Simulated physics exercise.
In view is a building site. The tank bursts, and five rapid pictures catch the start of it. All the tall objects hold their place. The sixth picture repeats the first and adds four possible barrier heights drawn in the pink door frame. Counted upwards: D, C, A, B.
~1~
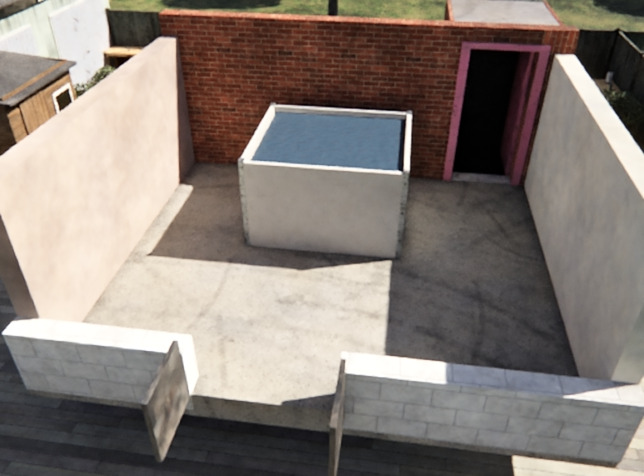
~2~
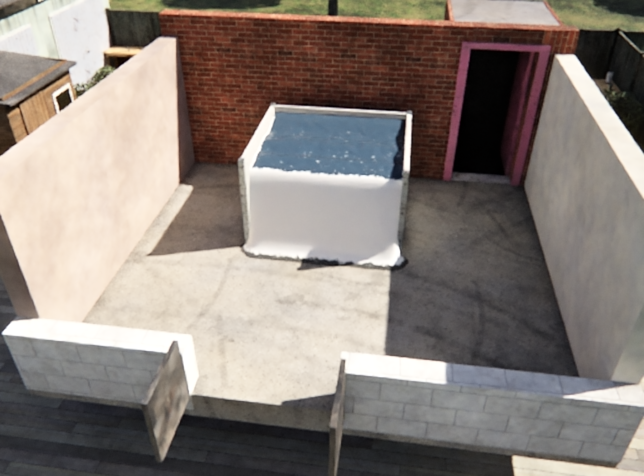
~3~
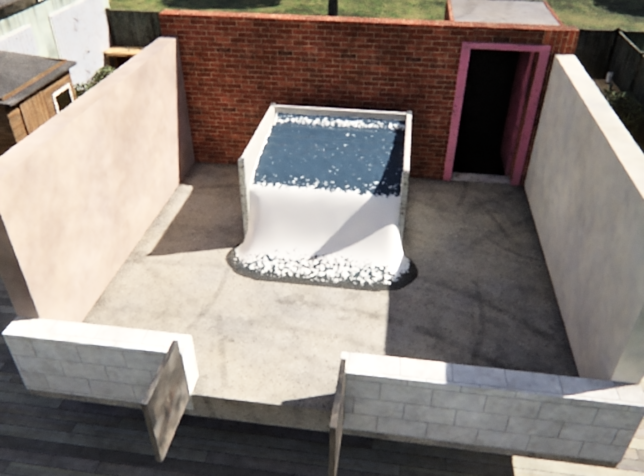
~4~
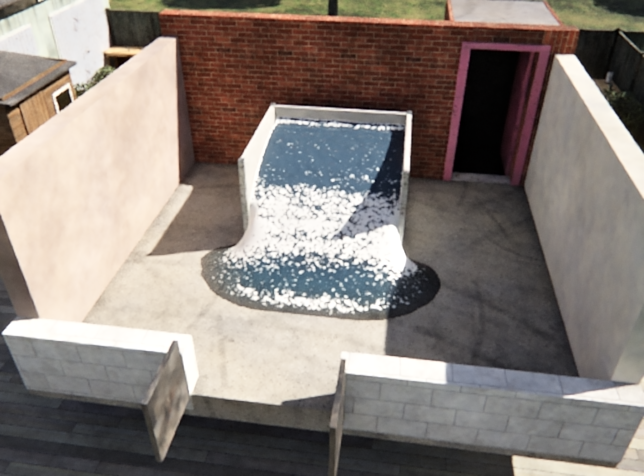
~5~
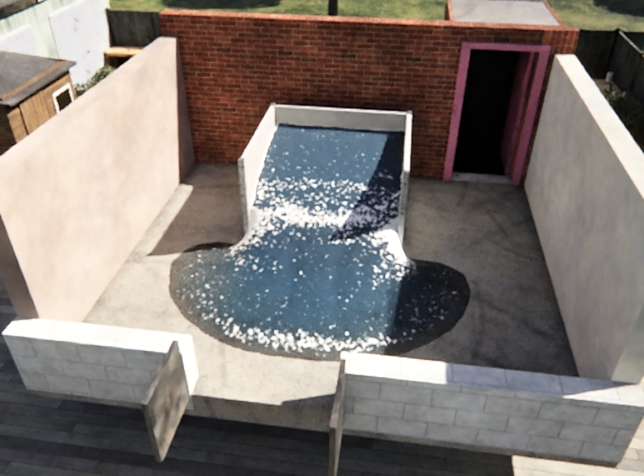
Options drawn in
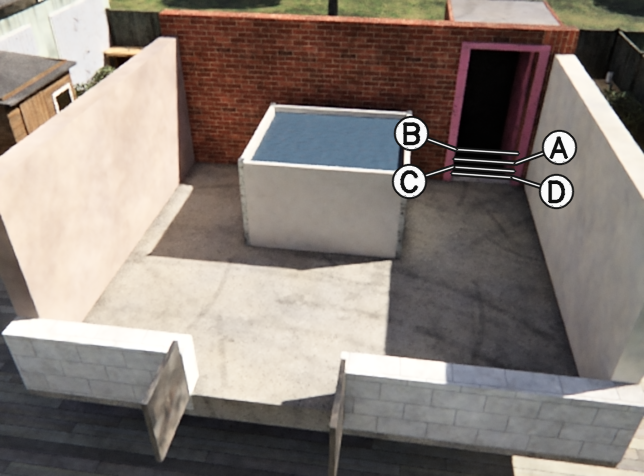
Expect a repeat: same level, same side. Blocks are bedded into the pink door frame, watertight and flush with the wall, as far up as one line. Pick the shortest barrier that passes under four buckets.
Height C.
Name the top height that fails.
Height D.
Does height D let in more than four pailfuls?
Yes.
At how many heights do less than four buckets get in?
Three of them.
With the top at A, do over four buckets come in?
No, not at all.
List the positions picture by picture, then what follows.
Water in the tank at rest, its middle at (332, 141); foot of the pink doorway at (480, 182); open gate at (265, 339), in the first picture.
Front seen at (399, 261), 3 % of the ground wet, in the second picture.
Front seen at (408, 275), 7 % of the ground wet, in the third picture.
Front seen at (423, 295), 14 % of the ground wet, in the fourth picture.
Front seen at (445, 323), 26 % of the ground wet, in the fifth picture.
On the marked copy, A at (484, 161); B at (486, 151); C at (483, 169); D at (482, 175); from the bottom up D, C, A, B.
Choosing A, nothing gets over.
Choosing B, nothing gets over.
Choosing C, a splash gets over, under a bucket.
Choosing D, about 8 bucketfuls get in.
